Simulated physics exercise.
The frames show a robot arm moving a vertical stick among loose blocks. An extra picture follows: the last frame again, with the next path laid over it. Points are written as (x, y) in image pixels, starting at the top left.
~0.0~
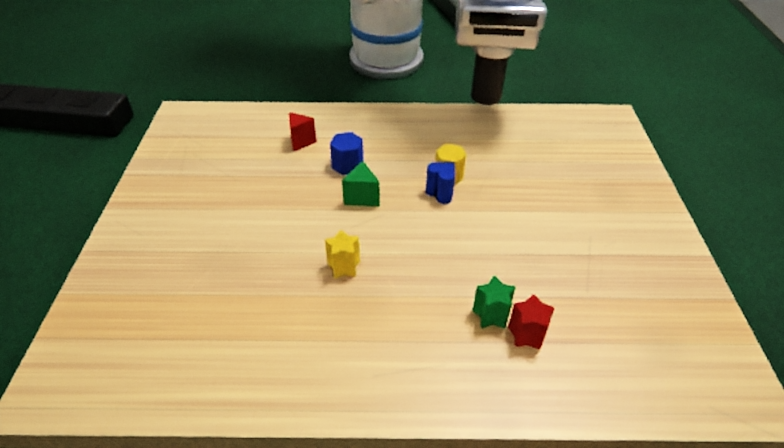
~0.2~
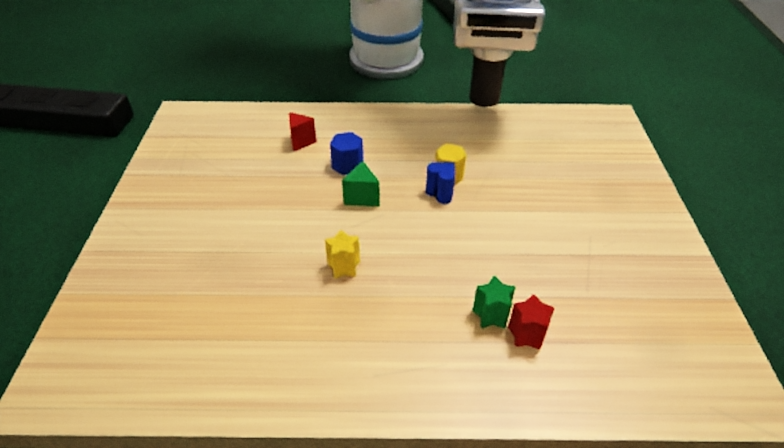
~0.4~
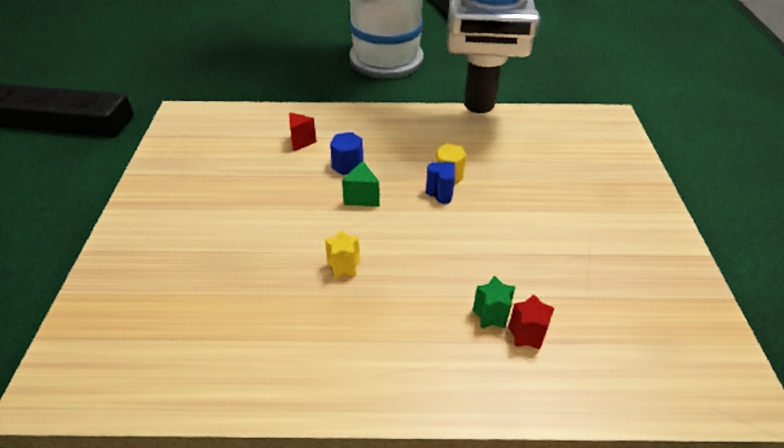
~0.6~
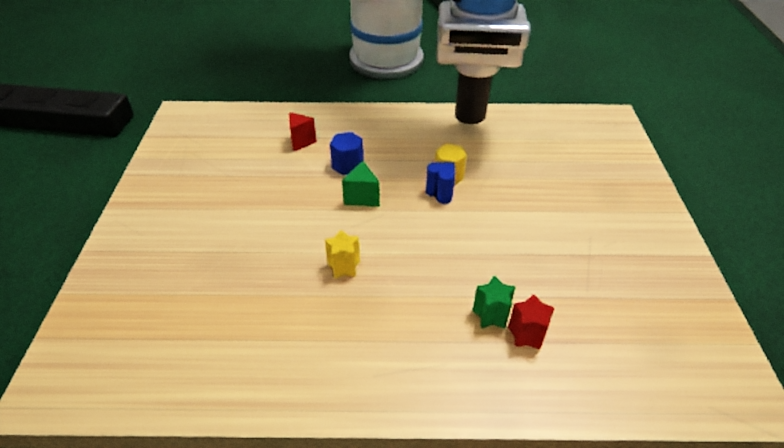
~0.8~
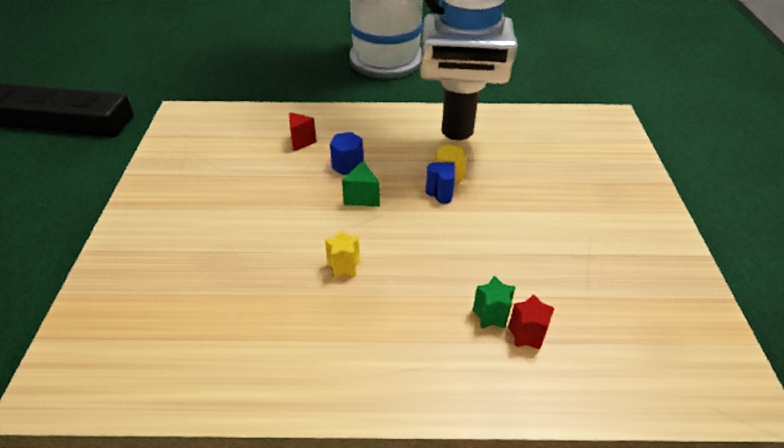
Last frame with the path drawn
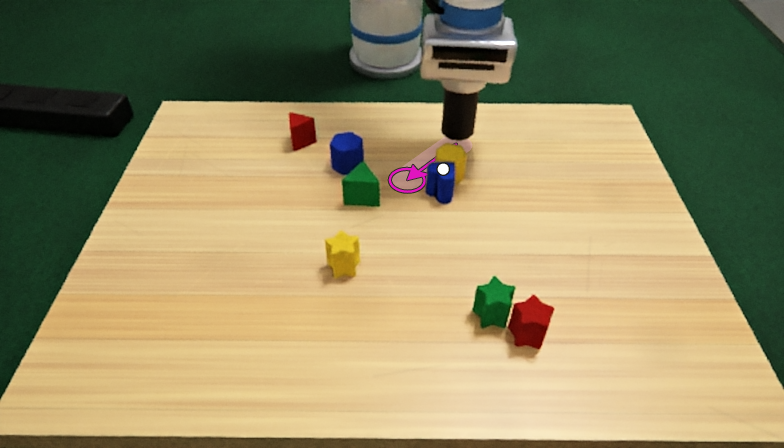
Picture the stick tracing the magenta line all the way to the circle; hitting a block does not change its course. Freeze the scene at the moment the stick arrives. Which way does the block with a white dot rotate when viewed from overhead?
Spins clockwise.
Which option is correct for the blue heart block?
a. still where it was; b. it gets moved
That would be b.
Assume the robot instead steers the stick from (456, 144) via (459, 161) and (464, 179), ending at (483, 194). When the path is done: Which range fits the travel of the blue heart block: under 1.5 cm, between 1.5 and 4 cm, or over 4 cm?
It slides somewhere between 1.5 and 4 cm.
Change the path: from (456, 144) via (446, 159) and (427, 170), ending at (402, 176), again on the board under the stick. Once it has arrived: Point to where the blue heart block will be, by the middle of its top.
So, by the moment the path ends, you'll find the top centre of the blue heart block at (445, 182).
The line goes from (456, 144) to (407, 180); the dot is on the blue heart block.
What follows on the original path. Halfway along, stick (433, 148); blue heart block (445, 172); yellow hexagon (450, 156), turned 20° anticlockwise.
At the end, stick (408, 167); green three-sided block unmoved; blue heart block (447, 176), turned 25° clockwise; yellow hexagon (447, 159), turned 60° anticlockwise.
